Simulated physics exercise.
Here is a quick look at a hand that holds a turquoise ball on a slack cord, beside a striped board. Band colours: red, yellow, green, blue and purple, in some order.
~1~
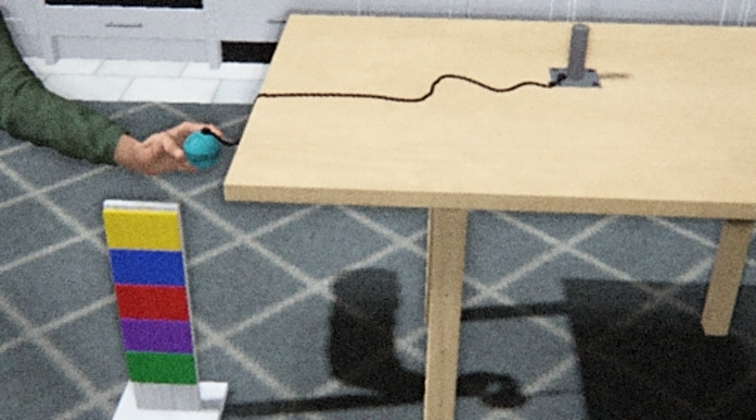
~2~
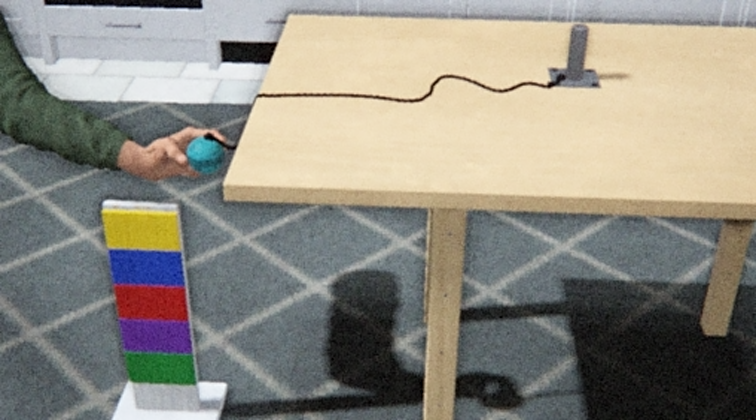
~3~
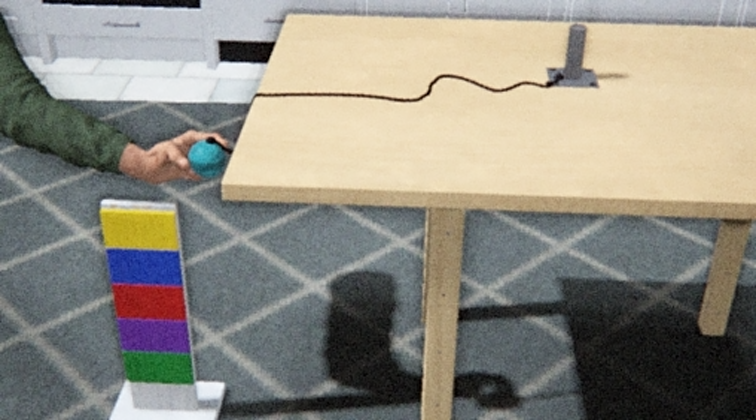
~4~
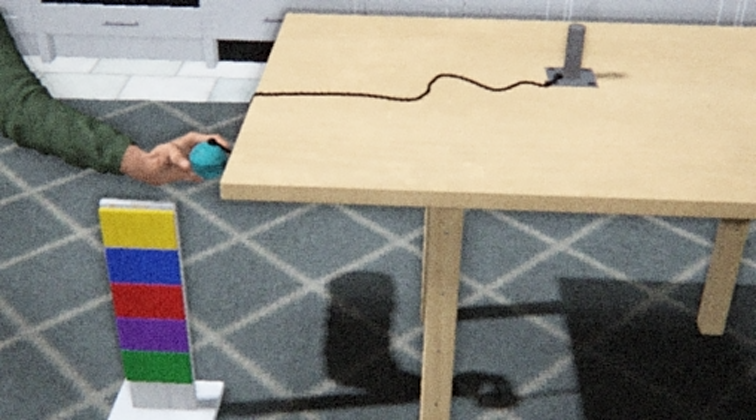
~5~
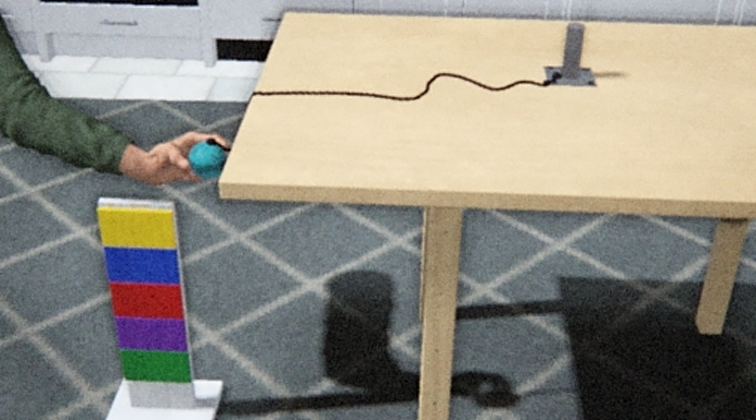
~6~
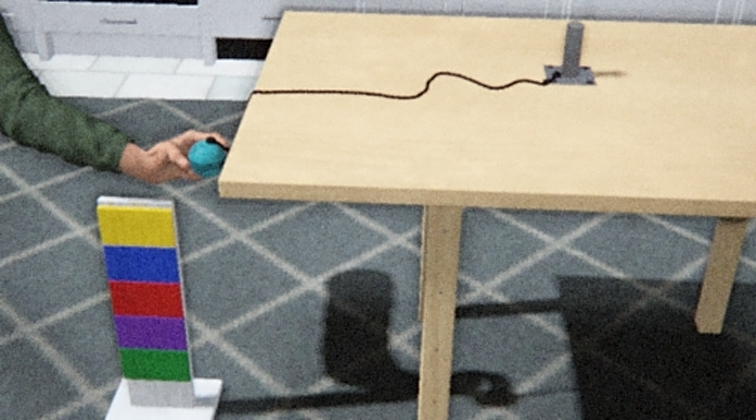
At a wooden table's left edge, a hand holds a turquoise ball on a slack cord beside a striped board, barely moving.
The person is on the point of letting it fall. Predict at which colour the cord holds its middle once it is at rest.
At blue, I would say.
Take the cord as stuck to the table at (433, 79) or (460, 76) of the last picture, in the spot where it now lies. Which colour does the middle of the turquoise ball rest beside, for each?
Results, in sequence: Yellow / yellow.
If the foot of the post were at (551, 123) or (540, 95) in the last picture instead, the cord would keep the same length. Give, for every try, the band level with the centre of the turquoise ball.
It comes out red the first time and red the second time.
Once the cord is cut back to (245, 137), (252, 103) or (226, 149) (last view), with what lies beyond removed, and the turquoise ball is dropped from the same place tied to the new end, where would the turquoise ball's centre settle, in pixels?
About (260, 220) first, then about (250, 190), and finally about (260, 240).
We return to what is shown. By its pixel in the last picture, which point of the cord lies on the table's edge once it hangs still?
The point at (335, 92).
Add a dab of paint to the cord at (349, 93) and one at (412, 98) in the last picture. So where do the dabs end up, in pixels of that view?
End positions: About (266, 90) and about (329, 86).
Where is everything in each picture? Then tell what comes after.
In the first frame, turquoise ball (203, 150); yellow (142, 232); blue (147, 269); red (152, 304); purple (157, 337); green (161, 369).
In the second frame, turquoise ball (206, 155); cord through (542, 86) (475, 83) (429, 95) (346, 96) (261, 98).
In the third frame, turquoise ball (207, 159).
In the fourth frame, turquoise ball (209, 160); cord through (539, 85) (472, 82) (426, 94) (343, 95) (258, 97).
In the fifth frame, turquoise ball (208, 160).
In the sixth frame, turquoise ball (207, 159); cord through (537, 83) (470, 80) (425, 92) (341, 93) (256, 95).
Soon after, ball near (295, 241); level with blue.
After that, ball near (247, 261); level with blue.
In the end, ball near (255, 260); level with blue. Its middle rests at the blue band.
